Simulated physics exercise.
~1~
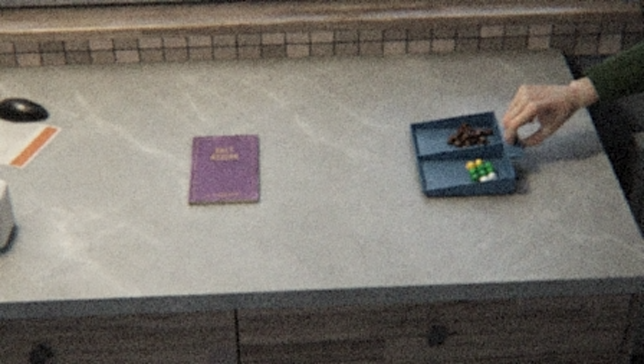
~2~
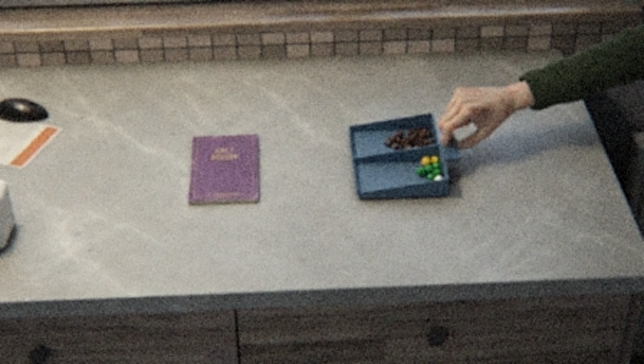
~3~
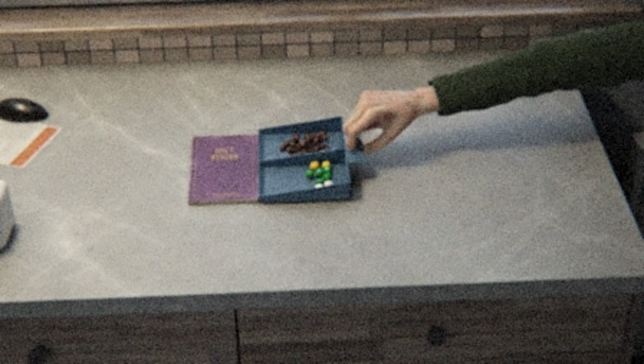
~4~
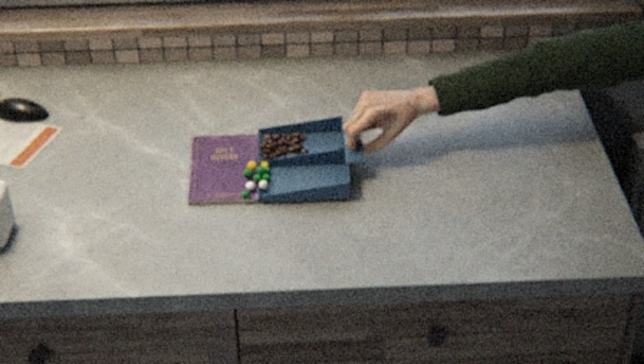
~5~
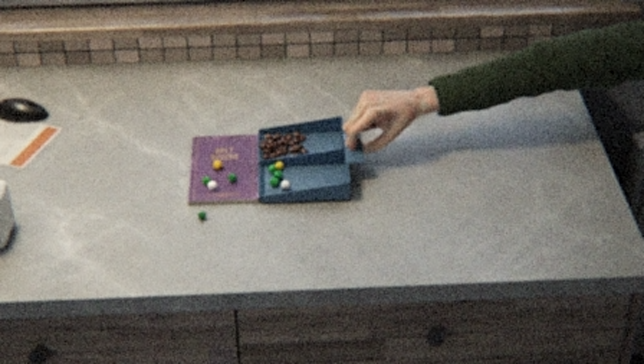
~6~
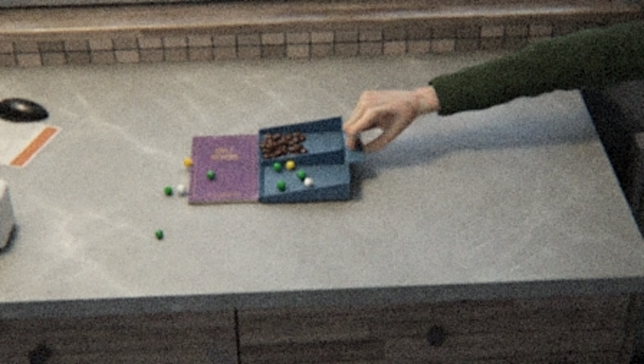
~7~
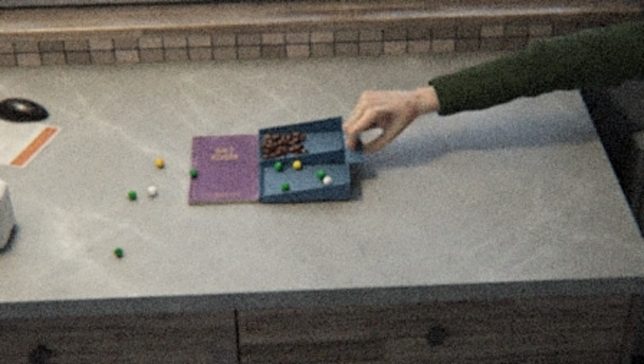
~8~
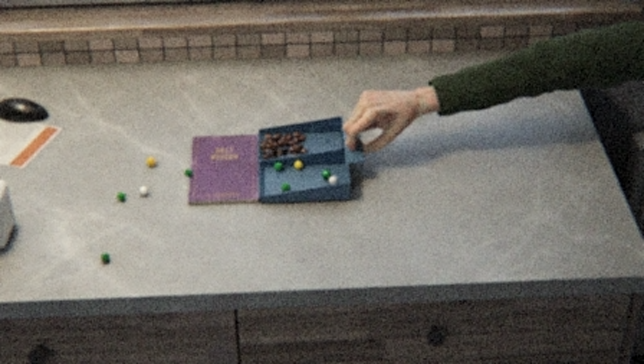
A blue divided tray, holding dark brown beans at the back and green, yellow and white balls at the front, slides left across a grey counter, seen from above at an angle. A hand in a dark green sleeve pushes it from the right towards a thin purple book lying flat. The tray stops against the book, and both handfuls shift forward. Some of the balls spill over the front rim, cross the book and scatter onto the counter to its left. The rest stay in the tray with all the beans, the hand still resting behind it.
